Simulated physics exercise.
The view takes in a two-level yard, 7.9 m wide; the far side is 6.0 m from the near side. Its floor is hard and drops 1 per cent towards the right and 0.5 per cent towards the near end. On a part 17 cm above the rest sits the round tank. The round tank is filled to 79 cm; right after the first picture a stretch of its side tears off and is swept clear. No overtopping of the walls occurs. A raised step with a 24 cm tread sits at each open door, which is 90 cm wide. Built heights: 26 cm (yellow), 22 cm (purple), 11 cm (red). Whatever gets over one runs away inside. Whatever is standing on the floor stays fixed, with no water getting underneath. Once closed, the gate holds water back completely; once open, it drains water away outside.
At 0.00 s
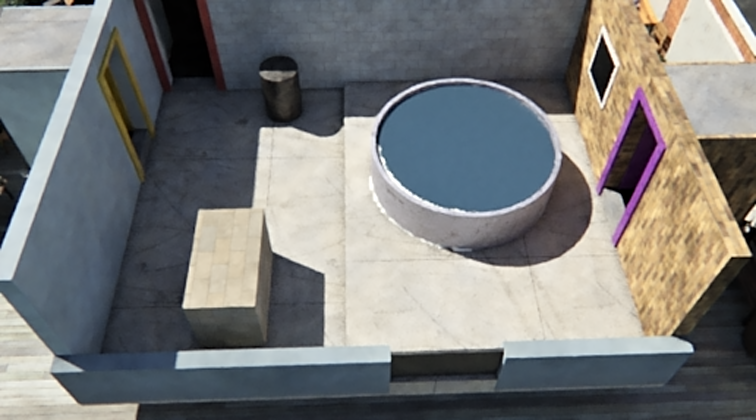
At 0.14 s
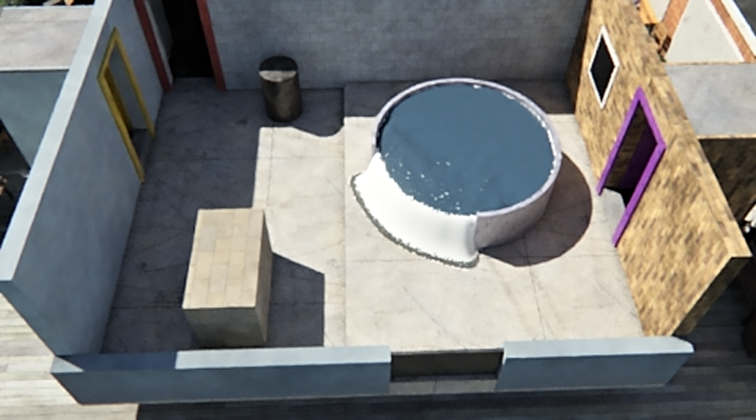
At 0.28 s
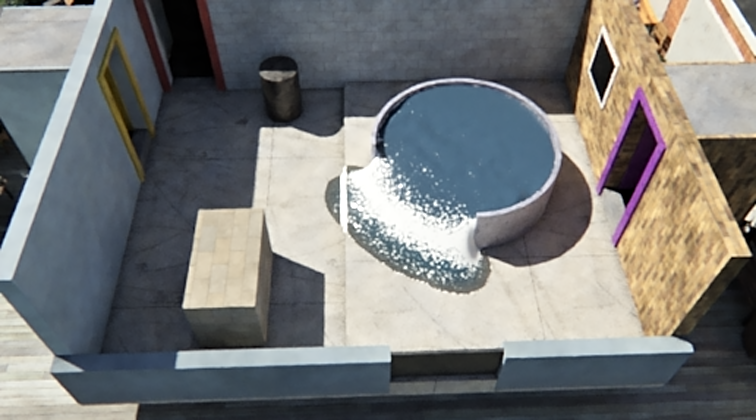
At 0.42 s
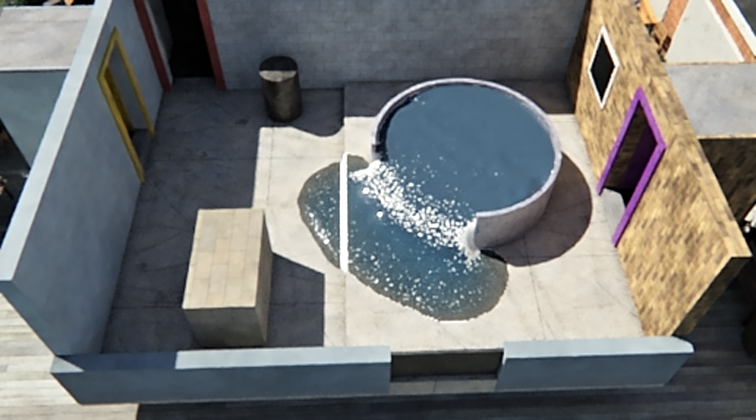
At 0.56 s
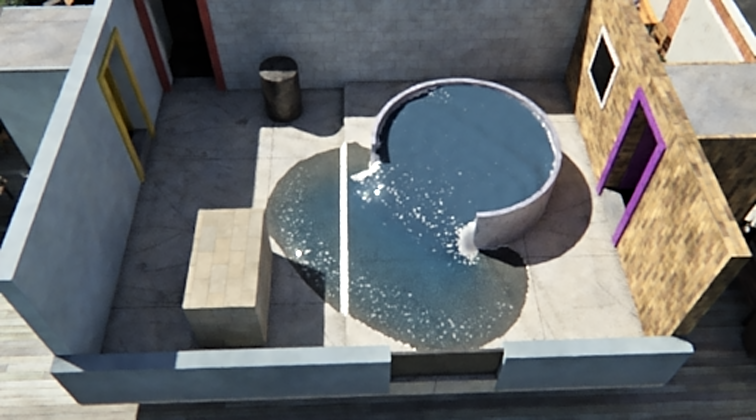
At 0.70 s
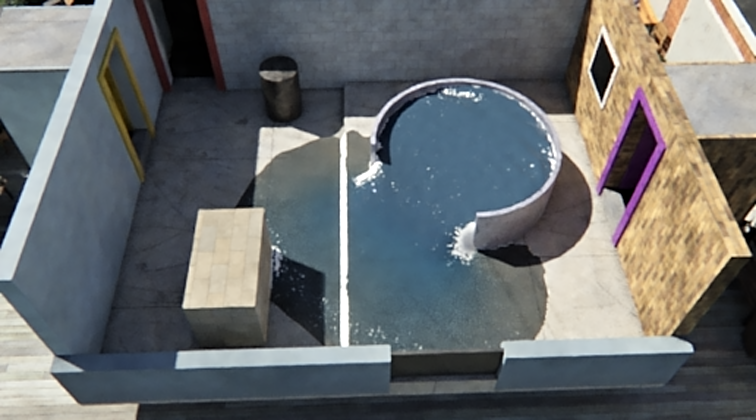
In this clip, a round tank of still water stands in a walled yard before its near left side opens, and water pours through the gap in white foam, spreading across the floor and around the pale block.
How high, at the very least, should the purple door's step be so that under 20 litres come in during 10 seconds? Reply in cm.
It should be at least 6.5 cm or so.
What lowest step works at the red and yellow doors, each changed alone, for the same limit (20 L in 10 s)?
Roughly 32 cm for the red door and roughly 18 cm for the yellow door.
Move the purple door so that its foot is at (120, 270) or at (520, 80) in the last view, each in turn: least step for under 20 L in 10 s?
About 25 cm, then about 9.5 cm.
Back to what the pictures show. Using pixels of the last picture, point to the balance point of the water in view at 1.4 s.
It lies near (419, 212) in the last picture.
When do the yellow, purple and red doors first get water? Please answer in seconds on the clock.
The yellow door at 1.8 s, the purple door at 3.0 s and the red door at 3.4 s.
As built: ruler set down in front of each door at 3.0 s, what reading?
Reading in centimetres: Yellow = 10, purple = 1, red = 0.
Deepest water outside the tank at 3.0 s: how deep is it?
Roughly 51 cm.
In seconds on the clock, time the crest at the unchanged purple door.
Approximately 9.0 s.
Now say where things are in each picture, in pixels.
In the first frame, still water, 79 cm deep, in the round tank at (465, 145); the purple door at (625, 177) is dry.
In the second frame, the gap is at (404, 215), the front 0.4 m out at (356, 189); the back of the round tank holds 79 cm.
In the third frame, the gap is at (404, 218), the front 0.8 m out at (332, 207); the back of the round tank holds 79 cm.
In the fourth frame, the gap is at (404, 219), the front 1.3 m out at (435, 316); the back of the round tank holds 79 cm.
In the fifth frame, the gap is at (404, 220), the front 1.9 m out at (270, 222); the back of the round tank holds 79 cm.
In the sixth frame, the gap is at (404, 220), the front 2.4 m out at a hidden place; the back of the round tank holds 74 cm; 1.9 m in a straight line remain to the purple door at (625, 177).
After 1.4 s water covers 45 % of the floor, deepest (57 cm) near (276, 363); it has not reached the purple door.
After 3.0 s water covers 60 % of the floor, deepest (51 cm) near (339, 373); it has not reached the purple door.
After 10.0 s water covers 100 % of the floor, deepest (26 cm) near (314, 350); 10 cm at the purple door, 0 litres in over its 22 cm step.
At the purple door as built, the water arrived by 3.1 s and peaked near 11 cm at 9.2 s.
Run again over the same 10 s with other heights there, 28 litres in over 5.5 cm, 10 litres over 7.5 cm. The limit of 20 litres is kept from about 6.5 cm up.
